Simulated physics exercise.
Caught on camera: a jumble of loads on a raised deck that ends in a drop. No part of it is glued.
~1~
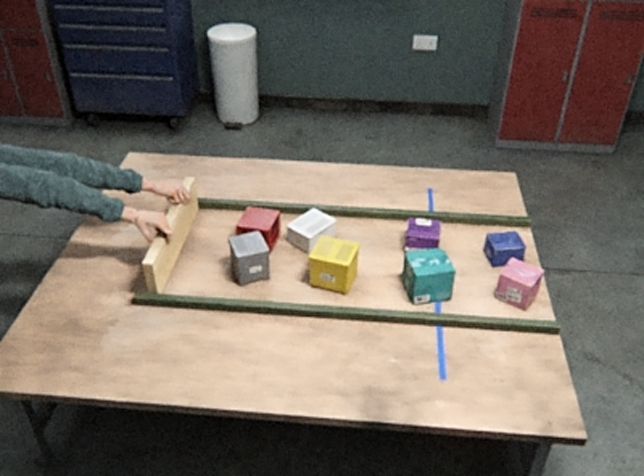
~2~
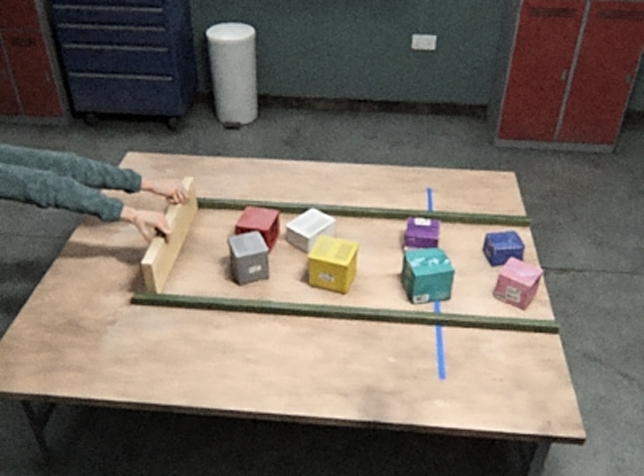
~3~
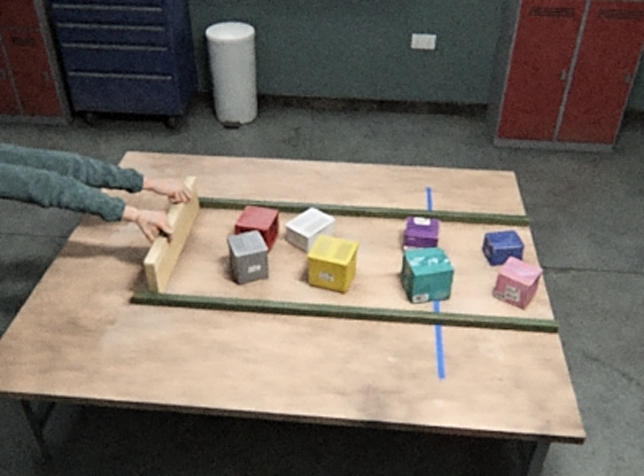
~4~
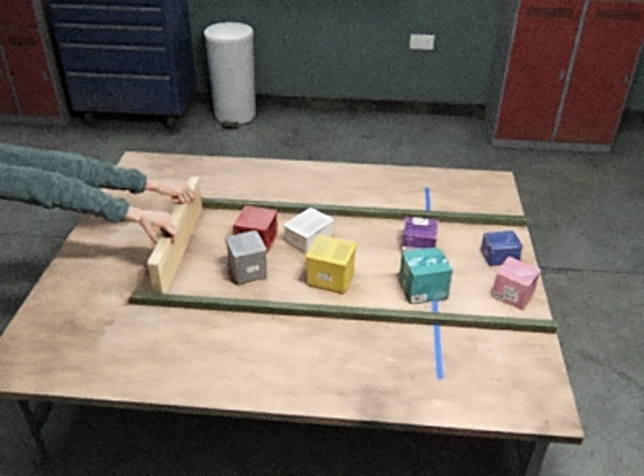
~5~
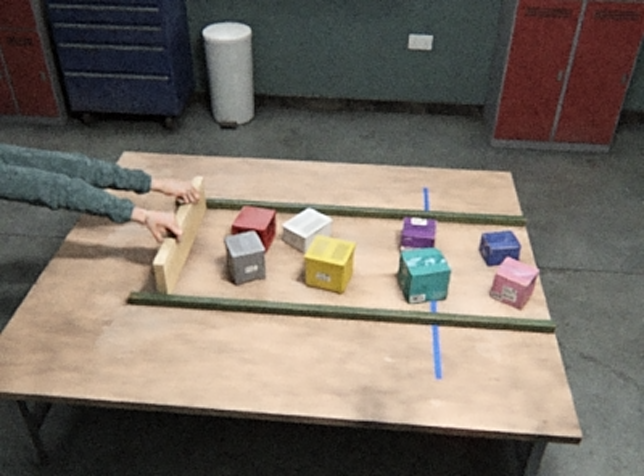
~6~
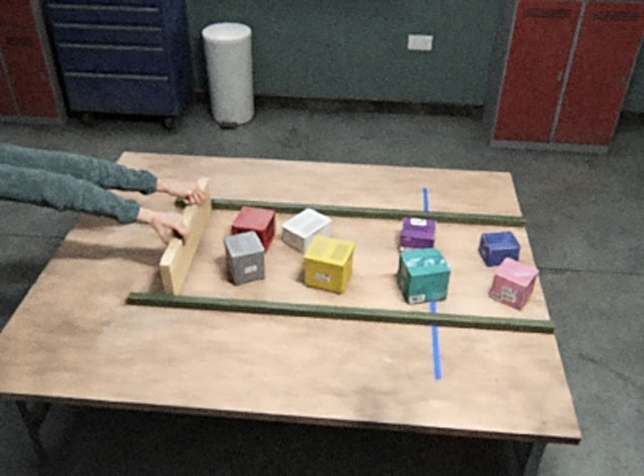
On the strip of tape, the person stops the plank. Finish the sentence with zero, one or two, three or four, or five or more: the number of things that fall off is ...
The number of things that fall off is one or two.
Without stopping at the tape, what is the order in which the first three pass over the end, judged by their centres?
First comes the pink parcel, followed by the blue box, and then the turquoise parcel.
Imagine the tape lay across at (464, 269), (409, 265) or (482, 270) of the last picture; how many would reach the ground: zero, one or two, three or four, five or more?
Taking the places in the order asked: Three to four, then zero, then either three or four.
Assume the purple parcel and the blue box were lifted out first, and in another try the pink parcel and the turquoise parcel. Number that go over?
Well, the first time you'd get 1, and the next time 1.
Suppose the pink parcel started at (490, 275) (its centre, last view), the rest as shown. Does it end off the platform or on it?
Then it comes down.
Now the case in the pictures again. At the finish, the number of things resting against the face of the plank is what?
Total: 2.
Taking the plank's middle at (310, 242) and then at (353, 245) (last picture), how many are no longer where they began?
The first number is 4, the next one 6.
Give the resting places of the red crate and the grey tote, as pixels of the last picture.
Going in order: First (448, 240), then (450, 276).
Soon after, none off yet; pink parcel at rest near (513, 284); blue box at rest near (499, 249); turquoise parcel at rest near (423, 276).
Then, none off yet; pink parcel at rest near (513, 284); blue box at rest near (499, 249); turquoise parcel moved a little near (444, 279).
At rest, the number that fall off is one or two; fallen, blue box and pink parcel.
